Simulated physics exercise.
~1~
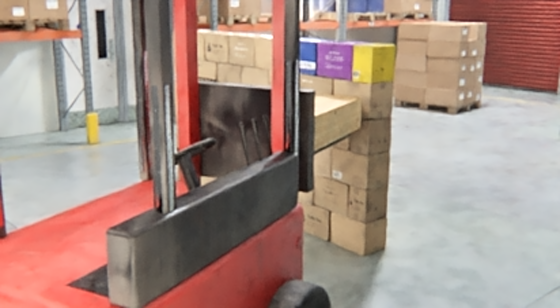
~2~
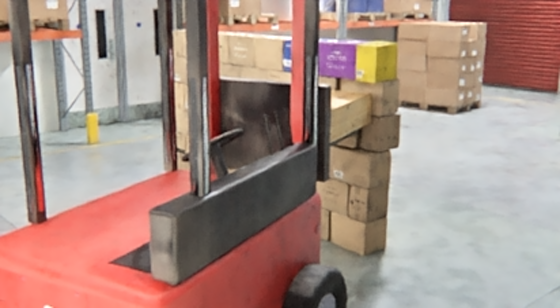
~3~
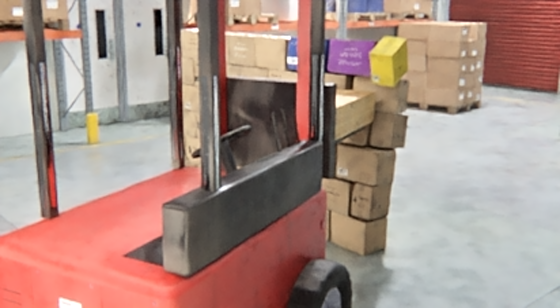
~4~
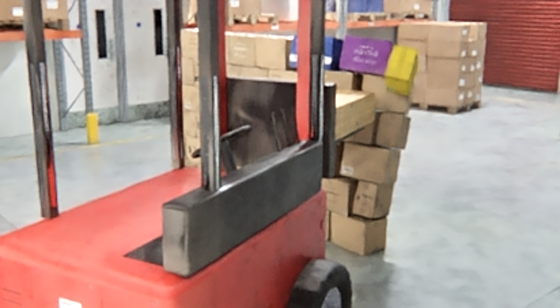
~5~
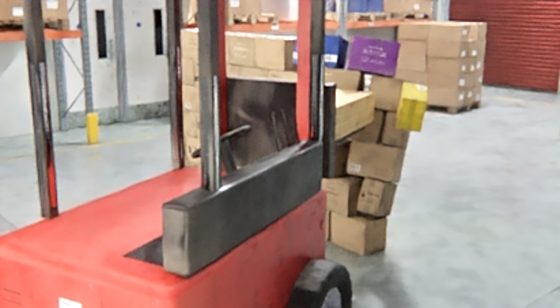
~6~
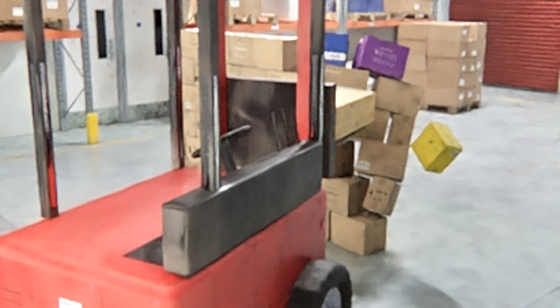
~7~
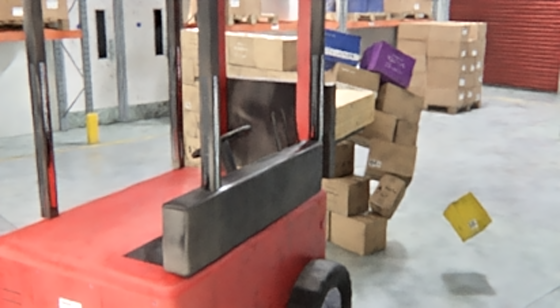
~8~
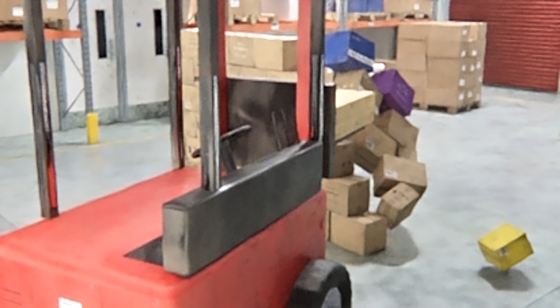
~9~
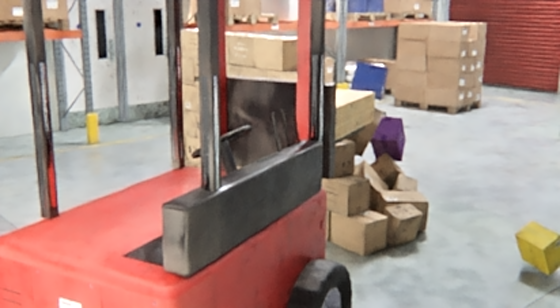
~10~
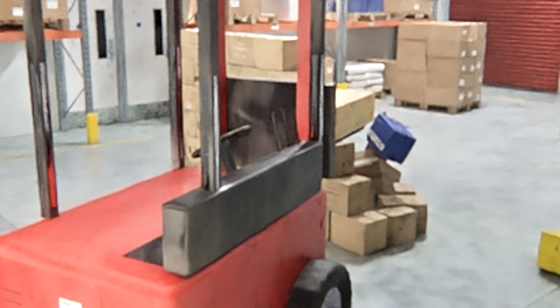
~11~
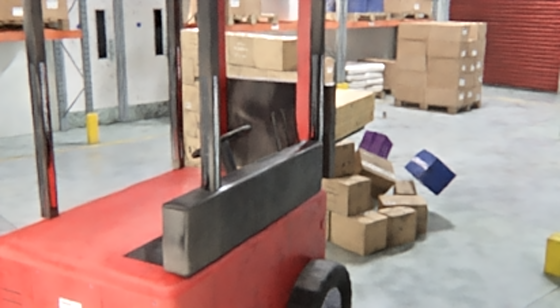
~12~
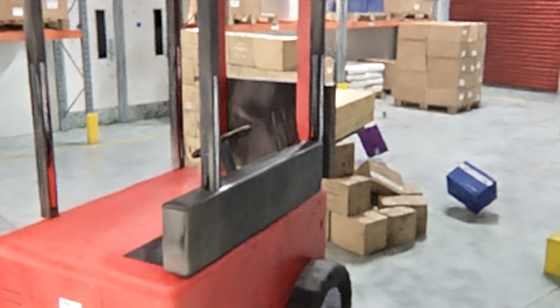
A red forklift pushed its load into a wall of cardboard cartons, and the near end leaned right and crumpled into a heap, the yellow carton dropping first and tumbling away across the floor, with the purple and blue ones falling after it.
